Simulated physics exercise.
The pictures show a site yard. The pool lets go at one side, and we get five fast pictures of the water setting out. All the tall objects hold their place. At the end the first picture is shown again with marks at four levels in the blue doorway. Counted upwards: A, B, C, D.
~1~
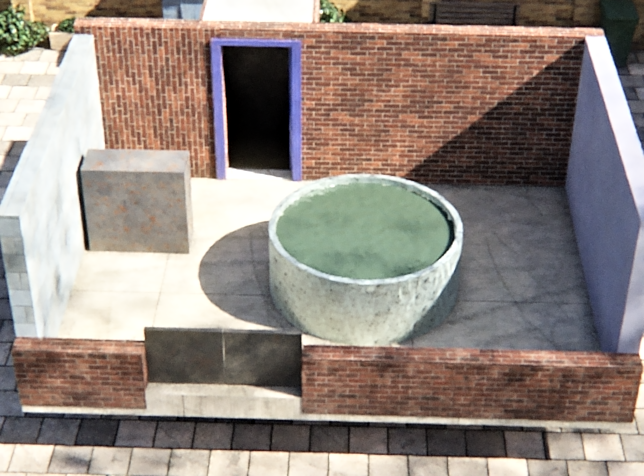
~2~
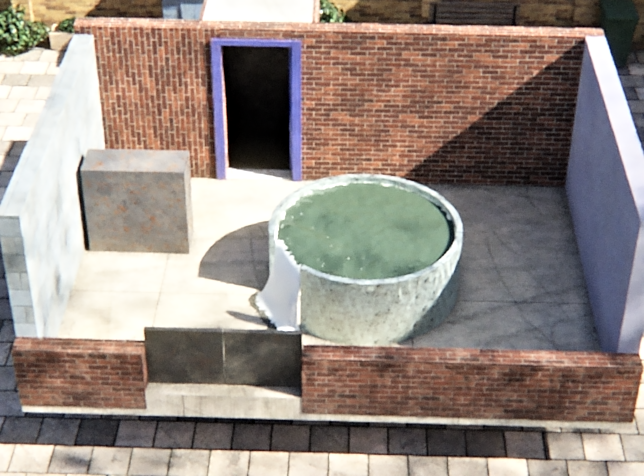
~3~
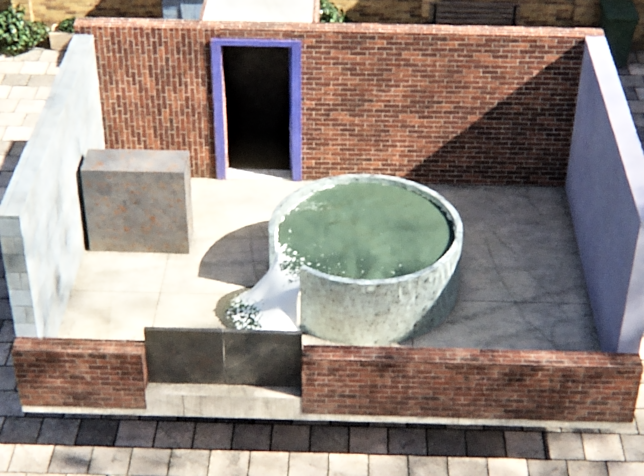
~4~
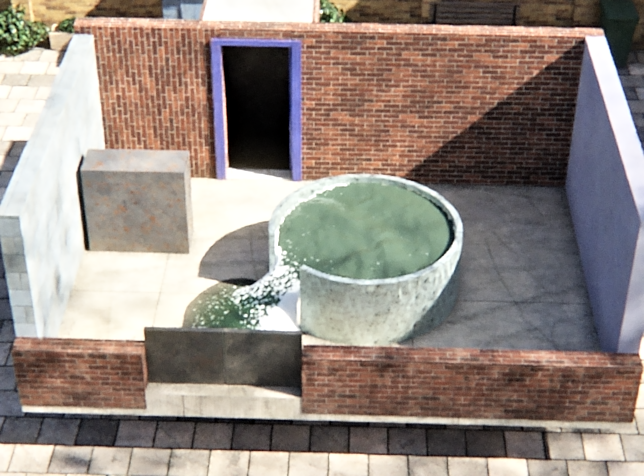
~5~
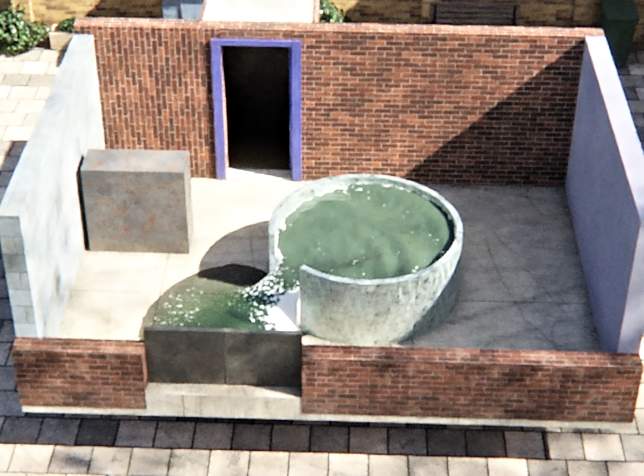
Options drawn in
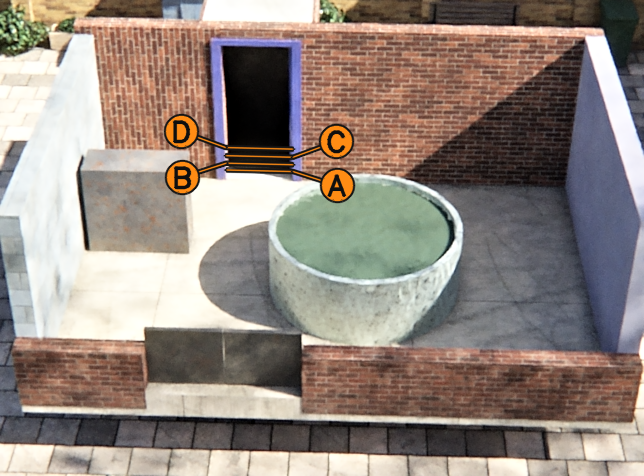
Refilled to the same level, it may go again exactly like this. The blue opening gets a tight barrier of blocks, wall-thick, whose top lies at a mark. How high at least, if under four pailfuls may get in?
Mark A just does it.
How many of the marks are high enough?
All of the four.
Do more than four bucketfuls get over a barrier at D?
No, not at all.
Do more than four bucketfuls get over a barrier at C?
No.
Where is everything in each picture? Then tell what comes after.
In the first frame, water in the pool at rest, its middle at (365, 231); foot of the blue doorway at (260, 180); shut gate at (224, 338).
In the second frame, 1 % of the ground under water, visible out to (295, 331).
In the third frame, 3 % of the ground under water, visible out to (233, 327).
In the fourth frame, 7 % of the ground under water, visible out to (201, 301).
In the fifth frame, 13 % of the ground under water, visible out to (159, 309).
In orange, A at (259, 170); B at (259, 163); C at (259, 156); D at (259, 148); from the bottom up A, B, C, D.
With A, a bucket or two gets in.
With B, nothing gets over.
With C, nothing gets over.
With D, nothing gets over.
